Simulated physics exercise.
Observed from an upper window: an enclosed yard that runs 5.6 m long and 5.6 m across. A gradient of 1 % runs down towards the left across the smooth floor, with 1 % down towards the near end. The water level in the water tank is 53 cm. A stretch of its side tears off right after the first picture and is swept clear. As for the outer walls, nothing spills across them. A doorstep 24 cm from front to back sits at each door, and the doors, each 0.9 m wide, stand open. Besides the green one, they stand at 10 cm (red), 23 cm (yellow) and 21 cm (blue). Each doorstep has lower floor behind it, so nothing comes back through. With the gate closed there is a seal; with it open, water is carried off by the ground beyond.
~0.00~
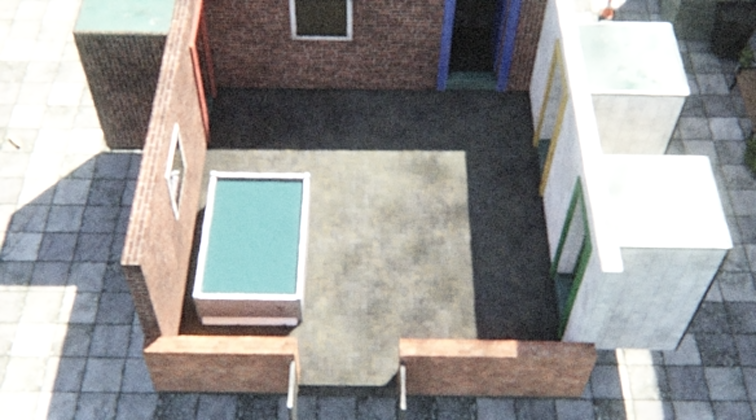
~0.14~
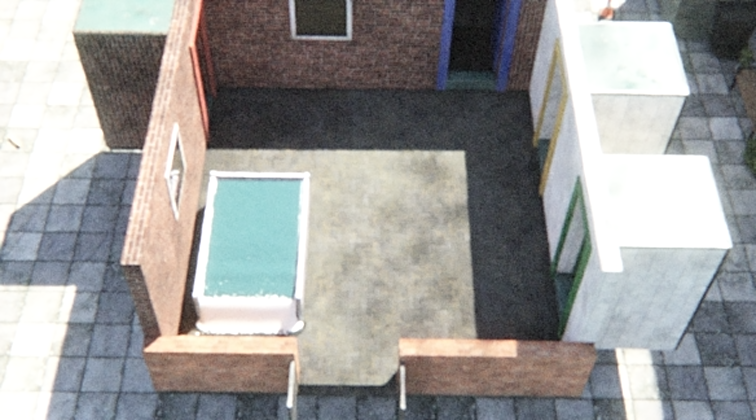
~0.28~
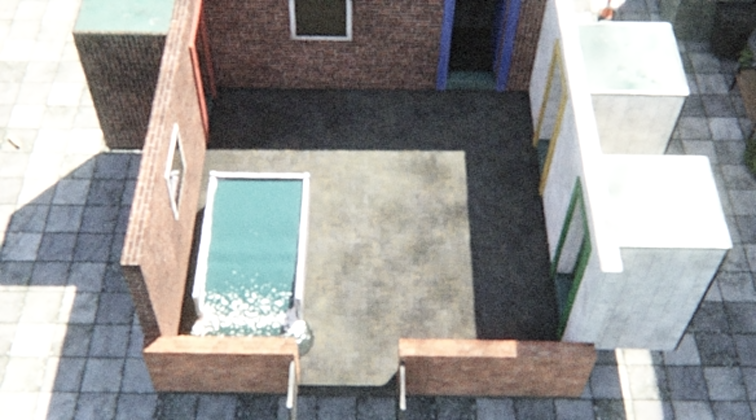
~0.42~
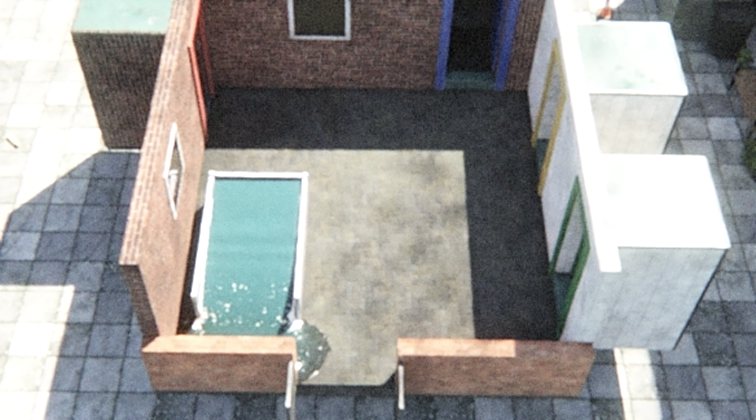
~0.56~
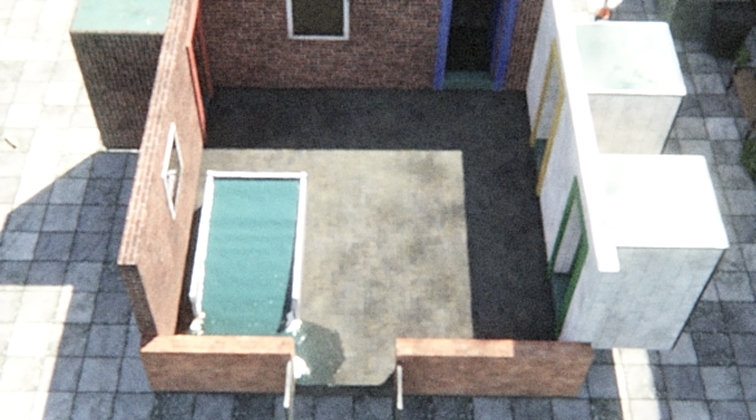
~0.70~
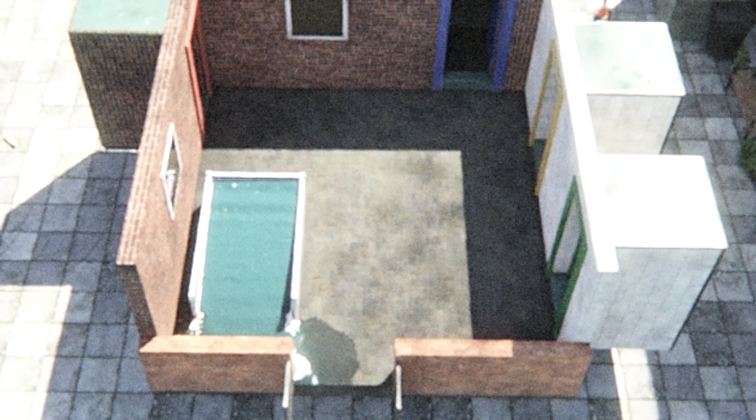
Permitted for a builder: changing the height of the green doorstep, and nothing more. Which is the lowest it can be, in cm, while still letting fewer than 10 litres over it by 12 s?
No lower than about 9 cm.
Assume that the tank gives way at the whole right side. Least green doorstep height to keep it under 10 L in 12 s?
With that break, close to 20 cm.
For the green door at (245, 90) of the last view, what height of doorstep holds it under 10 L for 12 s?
About 14.0 cm.
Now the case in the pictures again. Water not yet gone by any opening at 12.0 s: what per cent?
Close to 74 per cent is still present.
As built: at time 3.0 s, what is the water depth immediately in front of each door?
In cm - red: 5, yellow: 0, blue: 0, green: 6.
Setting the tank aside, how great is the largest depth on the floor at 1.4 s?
Close to 48 centimetres.
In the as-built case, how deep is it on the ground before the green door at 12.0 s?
About 2.5 centimetres.
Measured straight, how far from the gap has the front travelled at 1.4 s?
Reach: Approx. 2.6 m.
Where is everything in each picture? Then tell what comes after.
The first frame shows still water, 53 cm deep, in the water tank at (255, 236); the green door at (569, 267) is dry.
In the second frame, water pours out at (250, 310) and has run 0.2 m, to (204, 331); about 10 cm deep outside, 53 cm at the back.
In the third frame, water pours out at (250, 312) and has run 0.7 m, to a hidden place; about 9 cm deep outside, 53 cm at the back.
In the fourth frame, water pours out at (249, 312) and has run 1.0 m, to a hidden place; about 11 cm deep outside, 53 cm at the back.
In the fifth frame, the gap is at (247, 312), the front 1.2 m out at a hidden place; the back of the water tank holds 53 cm.
In the sixth frame, the front is at a hidden place, 1.2 m from the gap at (246, 313); 1.8 m2 of floor is wet, 48 cm left at the back; the green door at (565, 266), 4.6 m from the gap, is still 3.5 m from the nearest water.
After 1.4 s water covers 10 % of the floor, deepest (48 cm) near (169, 367); it has not reached the green door.
After 3.0 s water covers 40 % of the floor, deepest (26 cm) near (169, 367); 6 cm at the green door, 0 litres in over its 19 cm doorstep.
After 12.0 s water covers 95 % of the floor, deepest (8 cm) near (169, 367); 3 cm at the green door, 0 litres in over its 19 cm doorstep.
At the green door as built, the water arrived by 2.9 s and peaked near 14 cm at 3.4 s.
Run again over the same 12 s with other heights there, 15 litres in over 8 cm, 3 litres over 11 cm. The limit of 10 litres is kept from about 9 cm up.
